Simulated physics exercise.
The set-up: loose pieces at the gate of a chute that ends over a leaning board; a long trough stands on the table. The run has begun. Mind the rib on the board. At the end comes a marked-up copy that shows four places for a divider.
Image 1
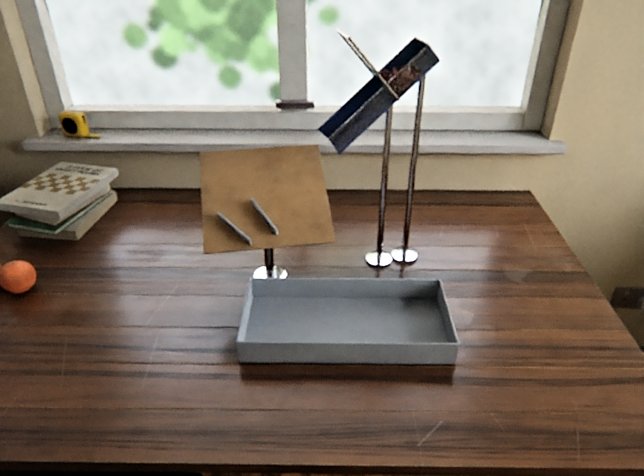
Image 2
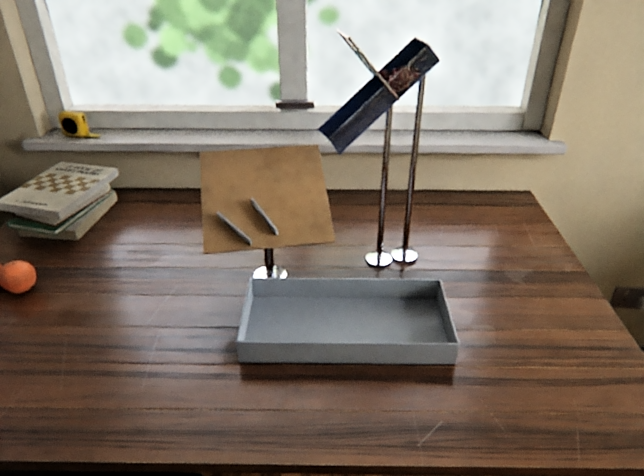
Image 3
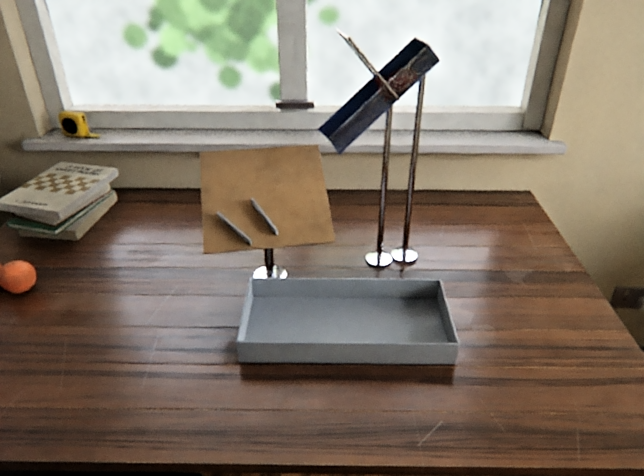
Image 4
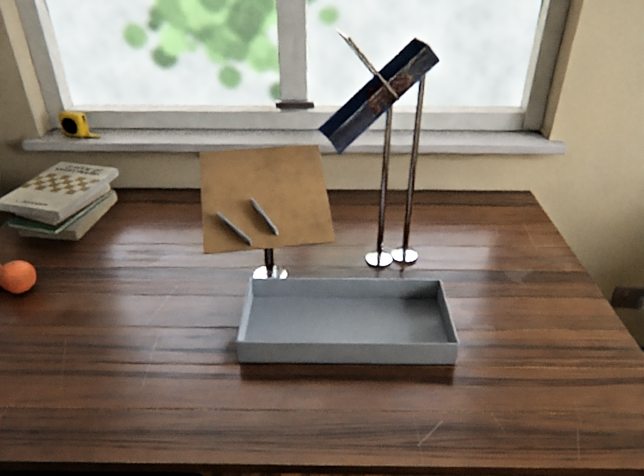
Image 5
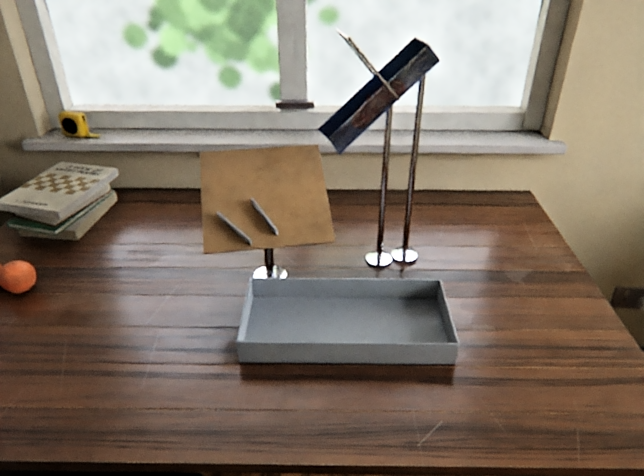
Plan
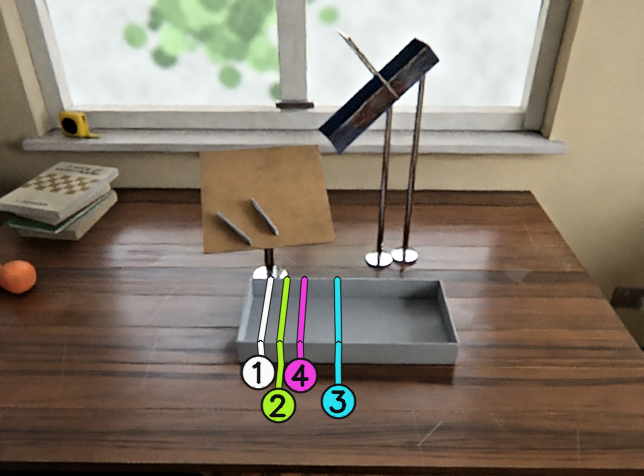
Wooden table by a window with an empty grey tray and tilted board, small reddish-brown pieces sliding left down a blue chute.
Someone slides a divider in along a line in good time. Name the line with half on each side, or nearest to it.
Go for 4.
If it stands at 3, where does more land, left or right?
The left side.
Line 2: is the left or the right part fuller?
The right side.
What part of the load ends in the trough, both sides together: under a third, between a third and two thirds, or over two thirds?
It is over two thirds.
On the marked copy, line 1 crosses the front rim at (260, 342); line 2 crosses the front rim at (279, 342); line 3 crosses the front rim at (338, 342); line 4 crosses the front rim at (300, 342).
For line 1, of what is caught, a small part on the left of the divider, nearly all on the right.
For line 2, of what is caught, a small part on the left of the divider, nearly all on the right.
For line 3, of what is caught, all on the left of the divider, none on the right.
For line 4, of what is caught, about half on the left of the divider, about half on the right.
